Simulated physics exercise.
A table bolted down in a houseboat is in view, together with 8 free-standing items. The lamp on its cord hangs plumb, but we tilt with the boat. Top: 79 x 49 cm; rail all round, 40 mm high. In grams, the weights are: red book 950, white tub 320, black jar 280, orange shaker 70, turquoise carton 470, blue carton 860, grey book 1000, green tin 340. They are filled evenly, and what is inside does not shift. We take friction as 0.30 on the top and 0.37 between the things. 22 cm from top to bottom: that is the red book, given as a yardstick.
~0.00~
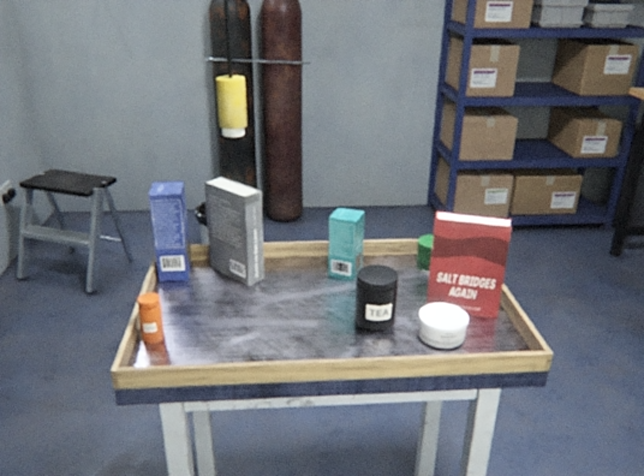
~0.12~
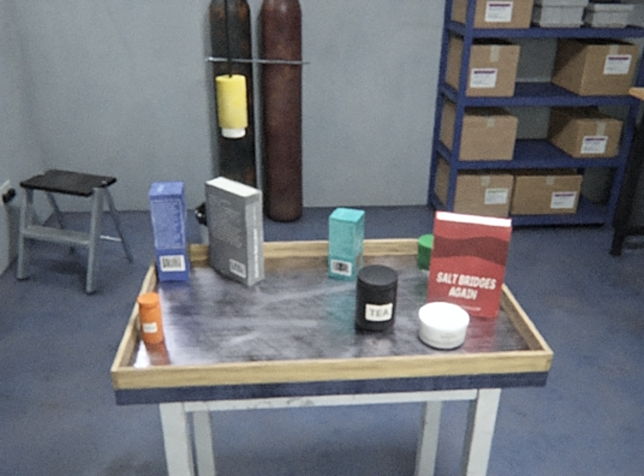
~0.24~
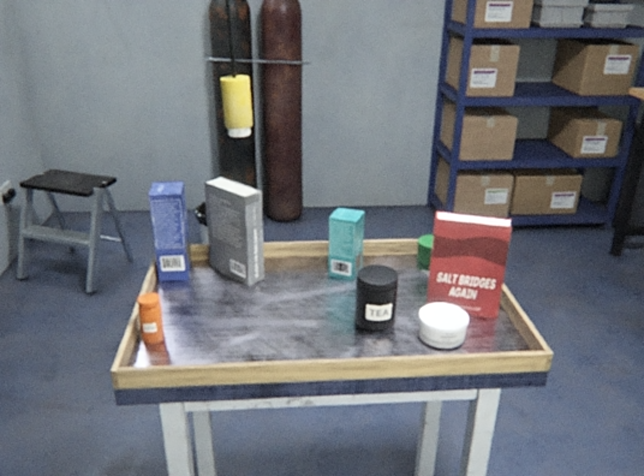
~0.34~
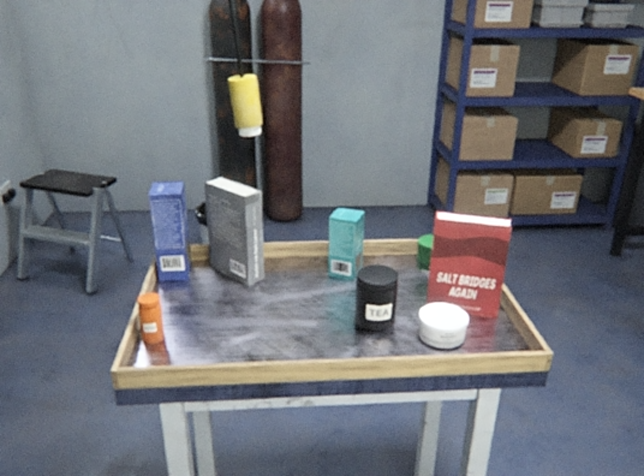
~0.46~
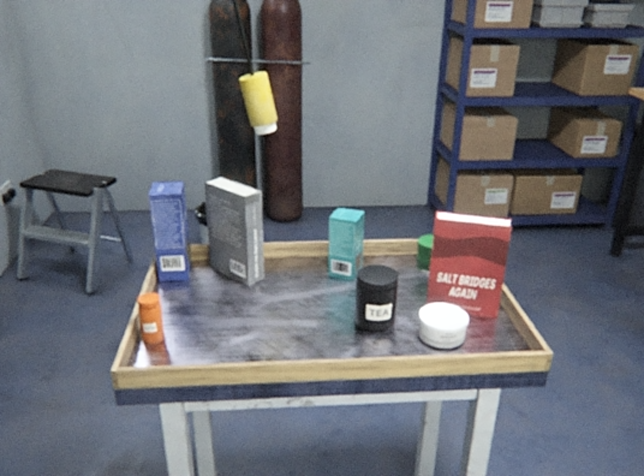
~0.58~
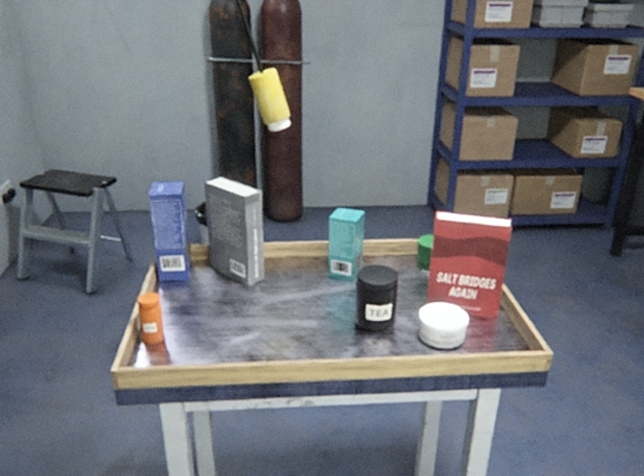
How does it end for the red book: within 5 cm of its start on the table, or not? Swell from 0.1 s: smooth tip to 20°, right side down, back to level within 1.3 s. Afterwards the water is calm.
Stationary, more or less.
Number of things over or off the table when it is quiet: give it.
It adds up to 0.
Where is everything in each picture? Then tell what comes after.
In the first picture, boat level; red book (467, 265); white tub (443, 326).
In the second picture, boat level; orange shaker (151, 318); turquoise carton (346, 244).
In the third picture, floor tilted 2°, right side down; blue carton (171, 232); grey book (235, 231).
In the fourth picture, floor tilted 6°, right side down; white tub (443, 326).
In the fifth picture, floor tilted 12°, right side down; black jar (376, 297); orange shaker (151, 318).
In the sixth picture, floor tilted 17°, right side down; red book (467, 265); turquoise carton (346, 244).
After 0.78 s, floor tilted 20°, right side down.
After 0.88 s, floor tilted 18°, right side down; turquoise carton slid 2 cm; blue carton slid 2 cm; grey book slid 2 cm.
After 0.98 s, floor tilted 14°, right side down; turquoise carton slid 4 cm; blue carton slid 4 cm; grey book slid 4 cm.
After 1.08 s, floor tilted 10°, right side down; blue carton slid 5 cm; turquoise carton slid 5 cm; grey book slid 5 cm.
At rest (1.9 s), not toppled but over 5 cm from the start, turquoise carton and blue carton; the other 6 in place, give or take 5 cm. In the last view, red book near (474, 265).
